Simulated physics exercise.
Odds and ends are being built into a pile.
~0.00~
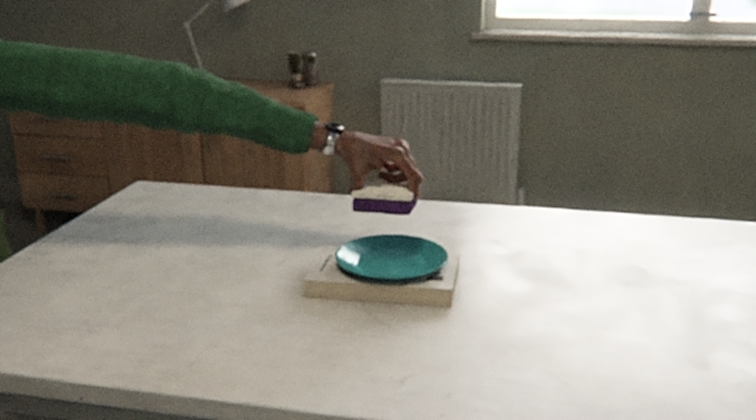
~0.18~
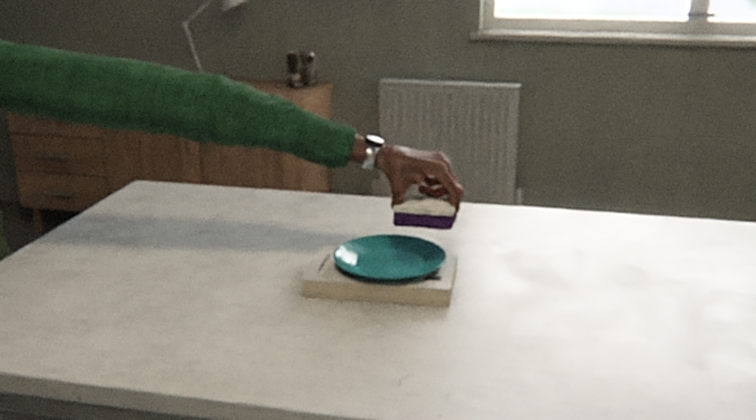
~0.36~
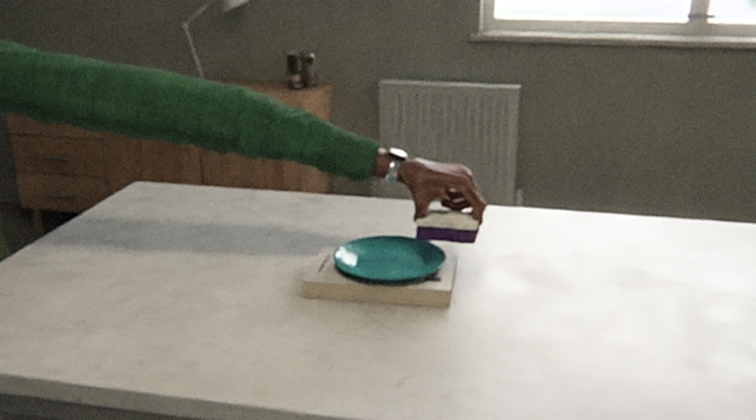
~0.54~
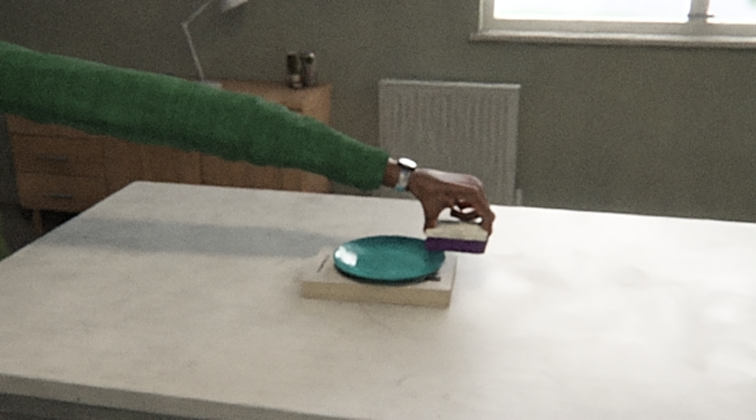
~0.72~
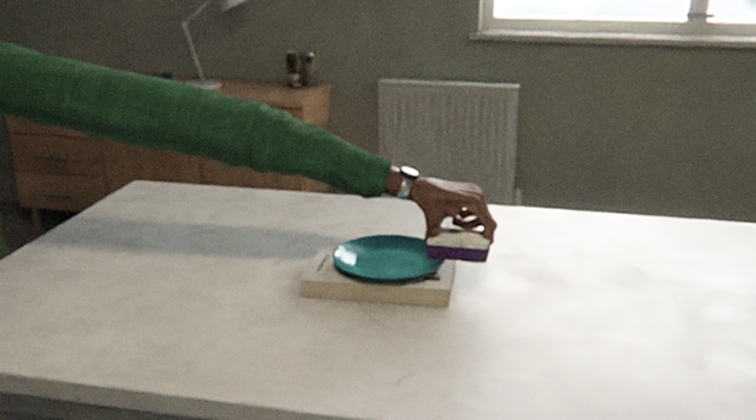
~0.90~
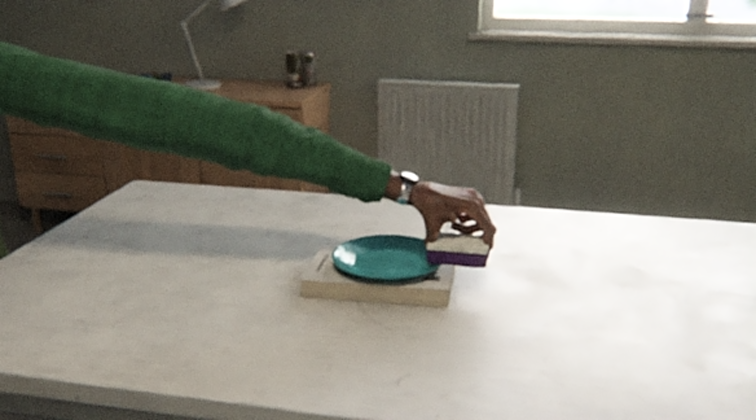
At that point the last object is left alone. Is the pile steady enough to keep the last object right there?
No, the pile fails.
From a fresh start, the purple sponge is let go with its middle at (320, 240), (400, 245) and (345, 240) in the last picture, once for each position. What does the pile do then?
Try 1: Falls over. Try 2: Stable. Try 3: Stable.
By 1.20 s, purple sponge tilted by 43° near (462, 263).
By 2.60 s, purple sponge tilted by 46° near (461, 262).
When it is over (4.0 s), lying over in the pile, purple sponge; the other 2 as before. End places, in pixels of the last picture, purple sponge near (459, 261). The pile gives way.
